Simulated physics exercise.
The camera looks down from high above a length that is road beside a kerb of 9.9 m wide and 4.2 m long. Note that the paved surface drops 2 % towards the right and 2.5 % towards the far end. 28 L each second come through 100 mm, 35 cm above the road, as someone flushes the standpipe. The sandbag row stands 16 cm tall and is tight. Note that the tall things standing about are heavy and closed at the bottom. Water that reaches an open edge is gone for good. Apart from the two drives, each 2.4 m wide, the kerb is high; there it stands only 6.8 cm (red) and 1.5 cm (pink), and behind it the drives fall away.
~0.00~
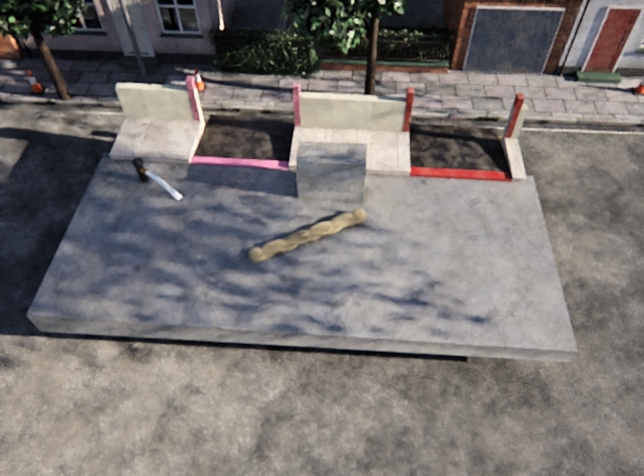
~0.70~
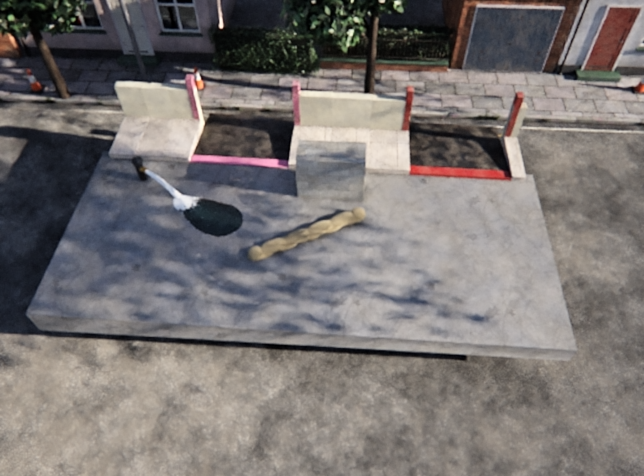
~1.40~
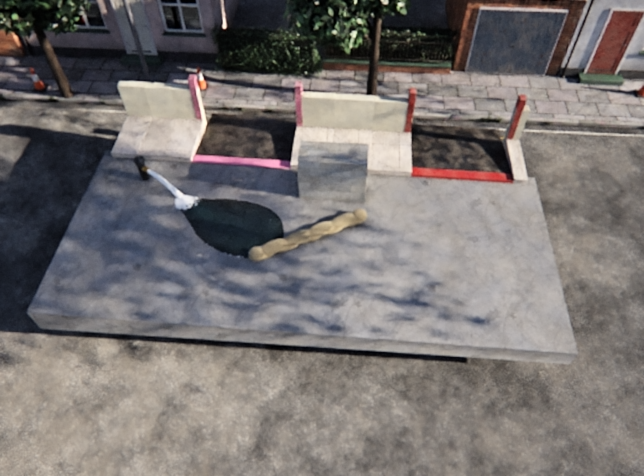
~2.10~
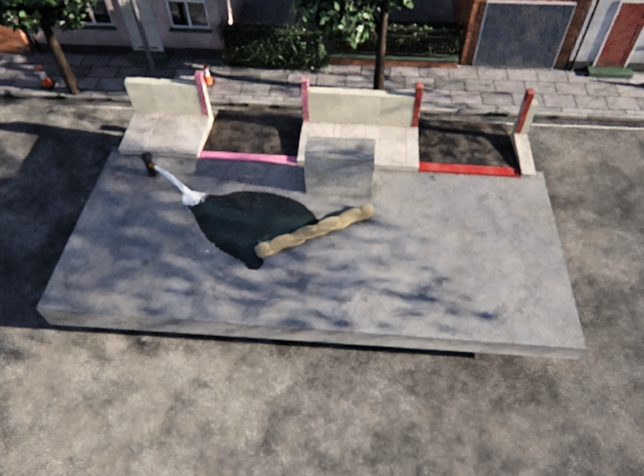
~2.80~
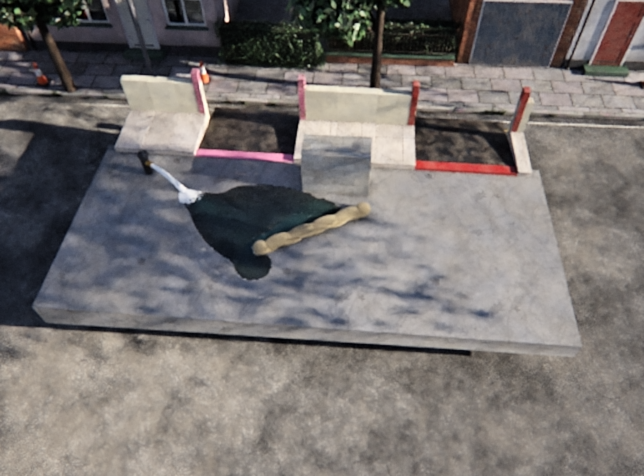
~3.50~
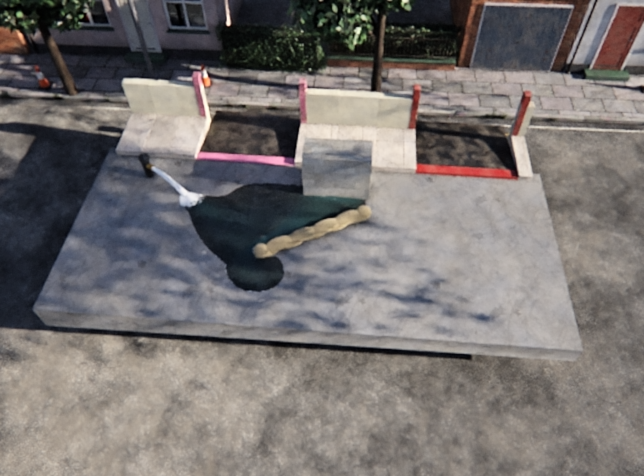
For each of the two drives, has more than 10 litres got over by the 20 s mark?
By 20 s: The red drive has had no more than 10 litres over; the pink drive has had more than 10 litres over.
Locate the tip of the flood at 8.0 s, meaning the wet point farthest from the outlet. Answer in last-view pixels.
(492, 179).
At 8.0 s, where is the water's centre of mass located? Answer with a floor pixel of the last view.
Around (322, 216).
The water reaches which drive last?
The pink one.
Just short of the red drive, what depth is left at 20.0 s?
Close to 4.0 cm of depth.
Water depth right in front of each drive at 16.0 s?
Red 3.5 cm, pink 1.5 cm.
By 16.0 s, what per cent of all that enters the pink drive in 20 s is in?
Something like 50 in a hundred has arrived by then.
After 5.0 s water covers 15 % of the floor and is deepest (7 cm) near (265, 242); red drive not reached, pink drive not reached.
After 8.0 s water covers 30 % of the floor and is deepest (7 cm) near (360, 210); red drive 1.6 cm at the lowered kerb, 0 L in, pink drive not reached.
After 12.0 s water covers 40 % of the floor and is deepest (8 cm) near (360, 210); red drive 3.3 cm at the lowered kerb, 0 L in, pink drive 1.3 cm at the lowered kerb, 5 L in.
After 16.0 s water covers 40 % of the floor and is deepest (8 cm) near (360, 210); red drive 3.7 cm at the lowered kerb, 0 L in, pink drive 1.6 cm at the lowered kerb, 15 L in.
After 20.0 s water covers 40 % of the floor and is deepest (8 cm) near (360, 210); red drive 3.8 cm at the lowered kerb, 0 L in, pink drive 1.8 cm at the lowered kerb, 29 L in.
